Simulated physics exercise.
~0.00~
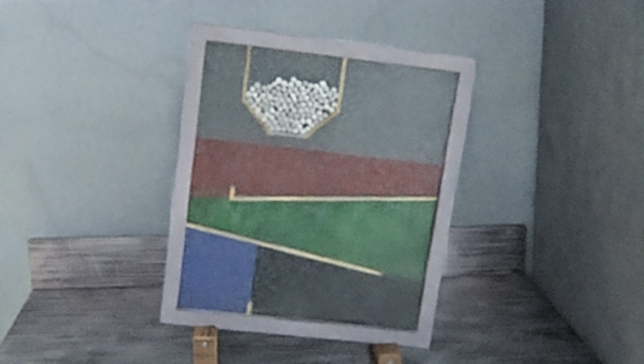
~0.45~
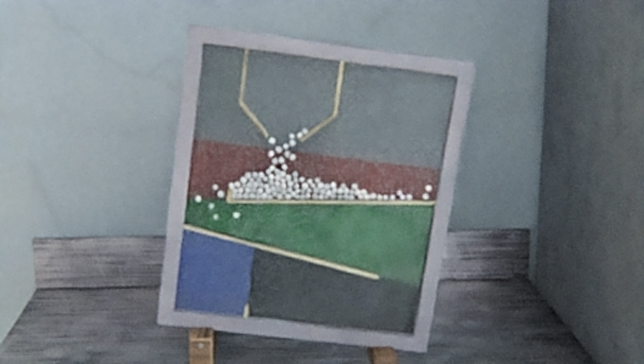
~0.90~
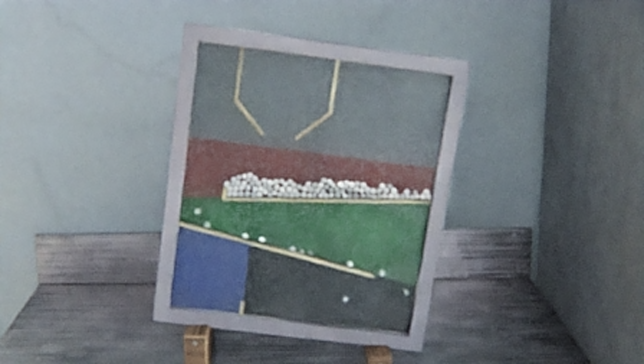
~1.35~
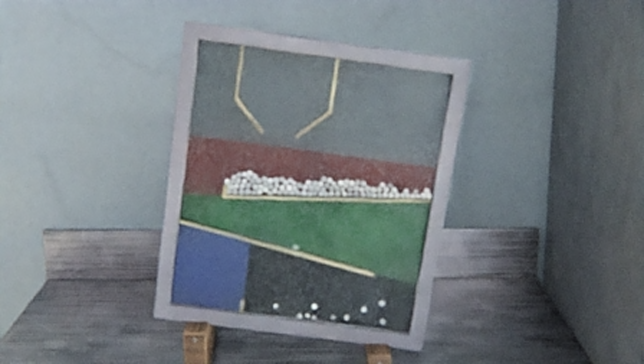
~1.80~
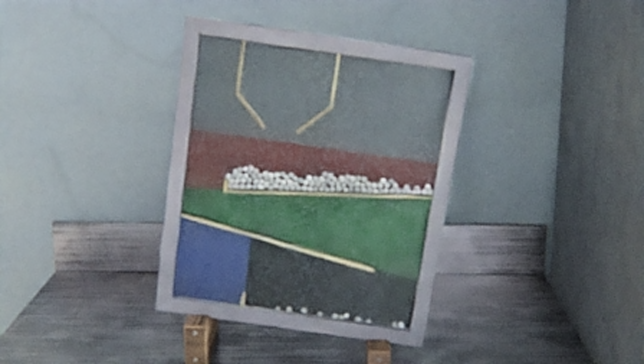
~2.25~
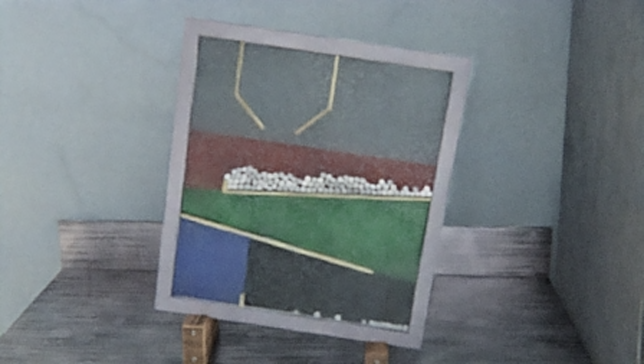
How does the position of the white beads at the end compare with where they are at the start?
At the start the beads are all gathered in the hopper near the top of the case. At the end they are lower down, with most spread along the ledge in the red section and a few at the bottom of the black section.
